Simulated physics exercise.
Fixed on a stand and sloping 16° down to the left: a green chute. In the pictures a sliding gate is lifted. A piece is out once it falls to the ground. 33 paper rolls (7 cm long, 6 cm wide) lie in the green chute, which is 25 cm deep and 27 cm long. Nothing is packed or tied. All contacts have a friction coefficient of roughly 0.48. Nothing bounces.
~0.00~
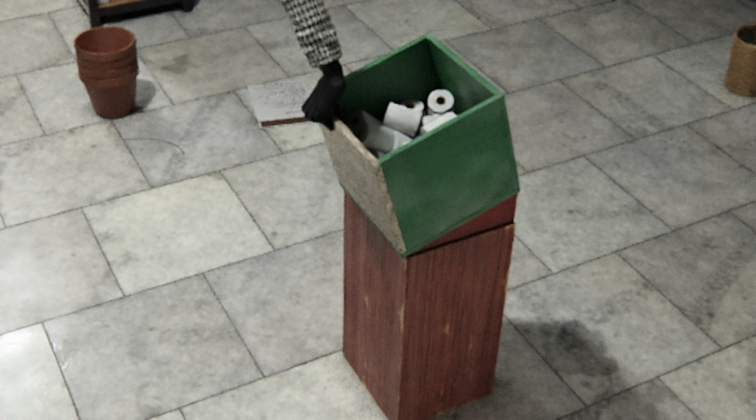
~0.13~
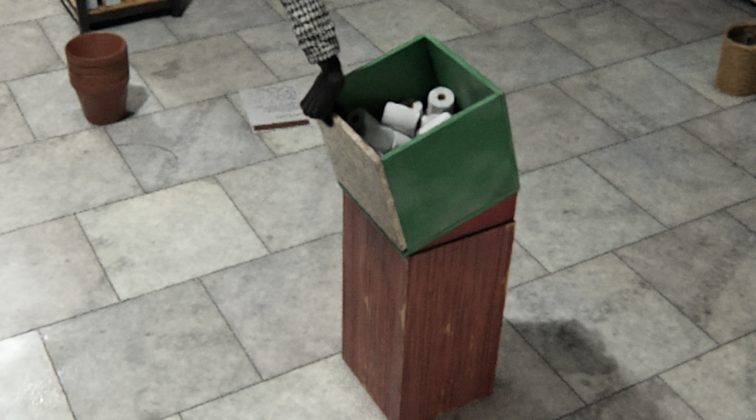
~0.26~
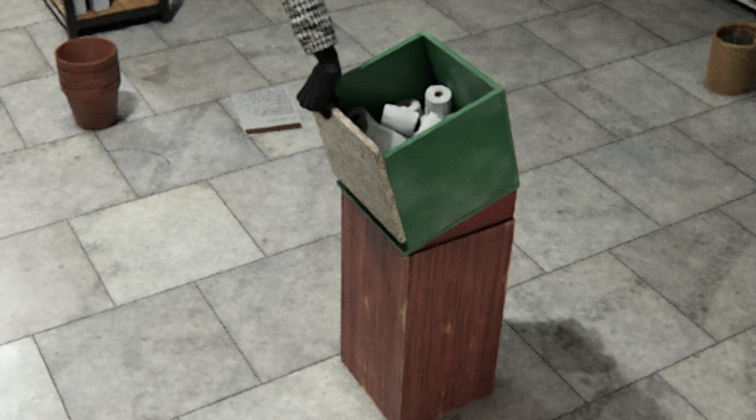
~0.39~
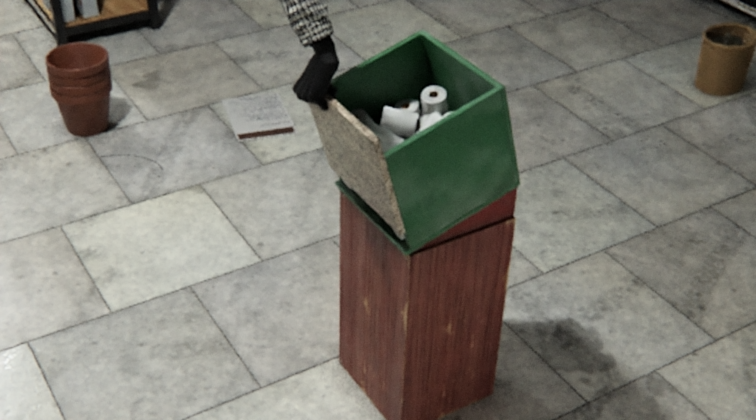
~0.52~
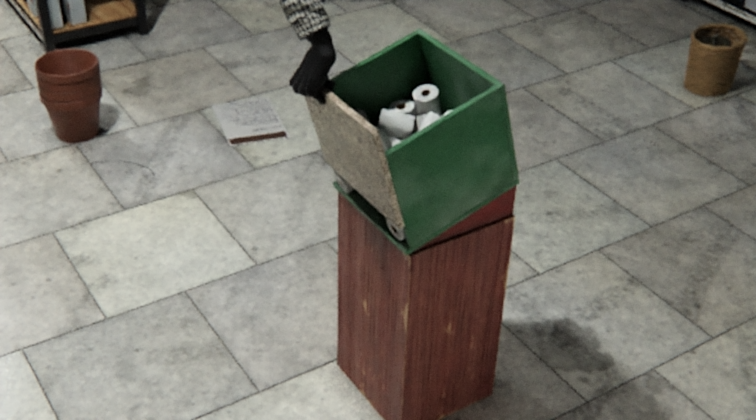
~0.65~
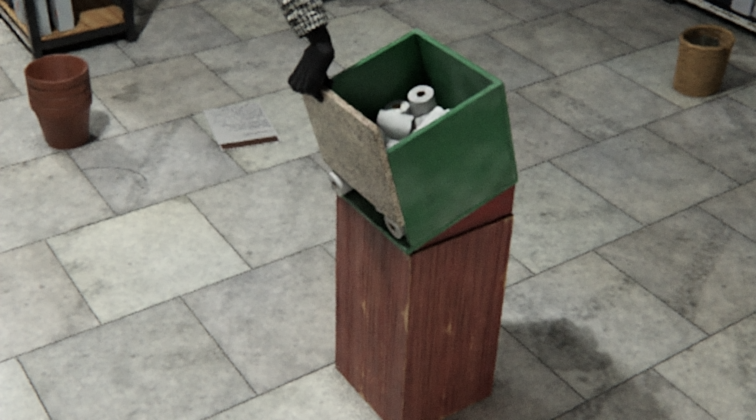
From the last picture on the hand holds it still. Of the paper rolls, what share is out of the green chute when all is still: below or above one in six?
It sheds under a sixth of them.
After 1.06 s, the green chute has all 33.
After 1.57 s, the green chute has all 33.
After 2.28 s, the green chute has all 33.
Outcome (at 3.20 s), the green chute has all 33. Asked share, 0 of 33, 0 per cent.
